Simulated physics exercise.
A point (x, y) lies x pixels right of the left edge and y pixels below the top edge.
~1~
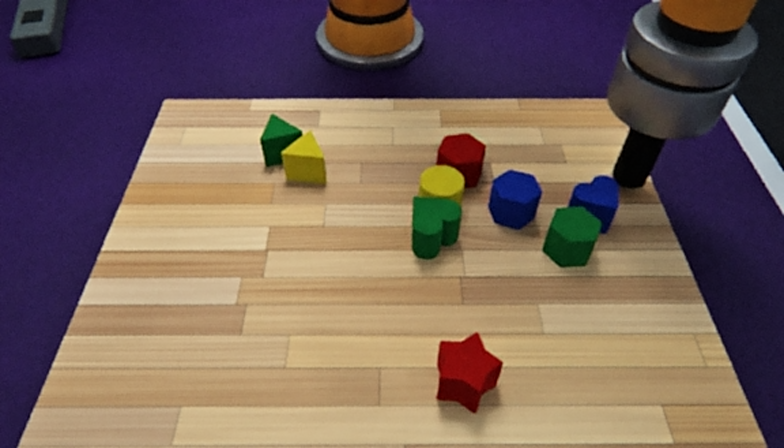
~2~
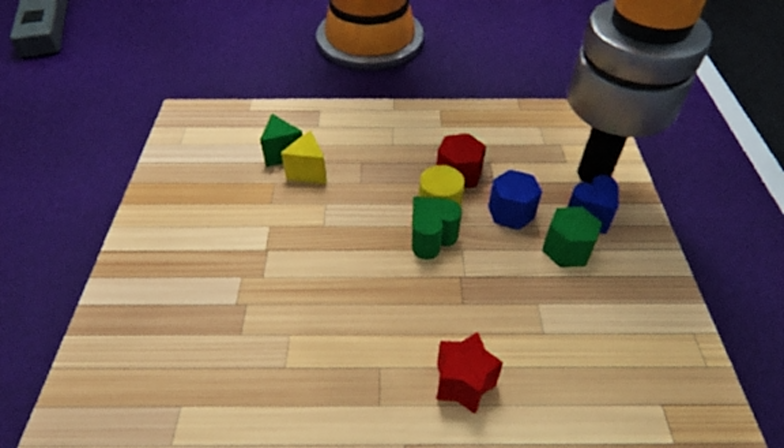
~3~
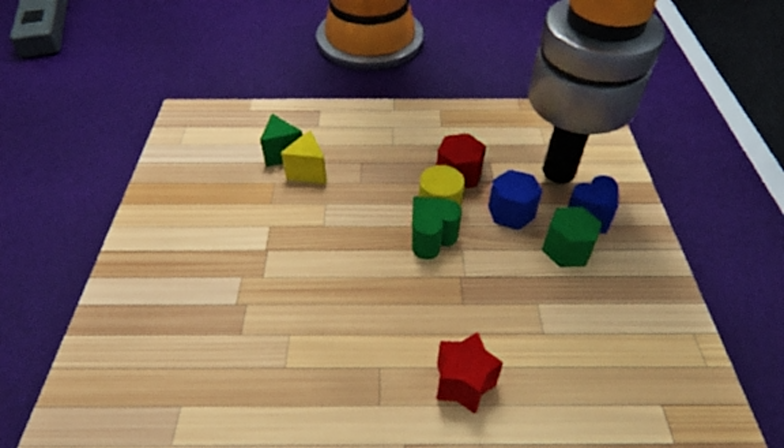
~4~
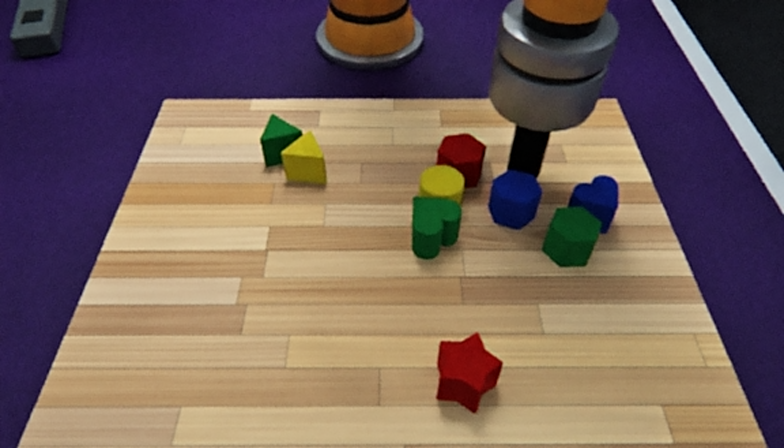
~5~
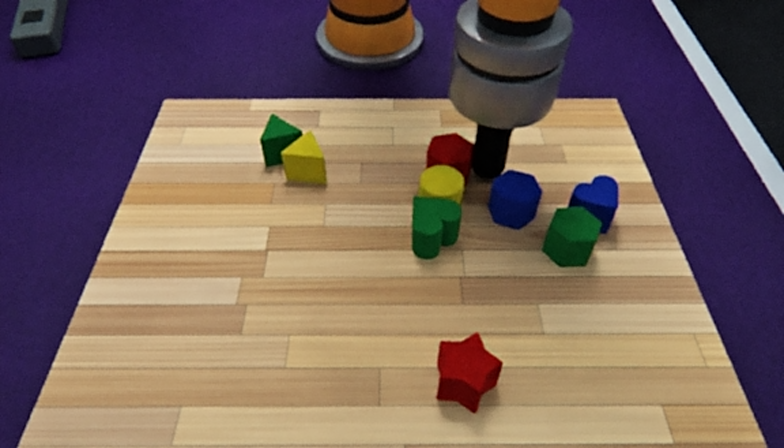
On a wooden board, a robot arm's black rod sweeping left behind colourful blocks and nudging the red hexagonal block slightly left.
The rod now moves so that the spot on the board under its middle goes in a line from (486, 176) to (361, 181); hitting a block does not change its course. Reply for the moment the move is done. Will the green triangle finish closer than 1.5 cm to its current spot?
My answer is yes.
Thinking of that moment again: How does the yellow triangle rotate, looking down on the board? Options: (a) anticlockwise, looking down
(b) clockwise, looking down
It's b.
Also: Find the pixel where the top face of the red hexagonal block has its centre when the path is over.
At (320, 154).
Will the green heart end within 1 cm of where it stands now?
Yes.
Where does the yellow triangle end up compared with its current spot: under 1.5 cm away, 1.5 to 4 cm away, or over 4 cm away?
It ends 1.5 to 4 cm from its spot.
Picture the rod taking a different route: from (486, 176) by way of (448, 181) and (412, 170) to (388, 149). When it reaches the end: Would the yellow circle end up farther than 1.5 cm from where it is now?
Going by the path, no.
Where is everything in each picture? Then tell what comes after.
Lower end of the rod at (629, 177), tops of blocks, green triangle at (278, 127), yellow triangle at (305, 146), green heart at (434, 213), red hexagonal block at (462, 147), in the first frame.
Rod at (594, 175), blocks as before, in the second frame.
Rod at (559, 172), blocks as before, in the third frame.
Rod at (523, 170), blocks as before, in the fourth frame.
Rod at (488, 168), green triangle at (278, 127), yellow triangle at (305, 146), green heart at (434, 213), red hexagonal block at (451, 147), in the fifth frame.
The first path, step by step. One third of the way, rod at (445, 169); red hexagonal block at (407, 149).
Two thirds of the way, rod at (403, 171); red hexagonal block at (364, 150).
At the end, rod at (361, 173); green triangle not moved; yellow triangle at (286, 147), turned 35° clockwise; green heart not moved; red hexagonal block at (320, 154).
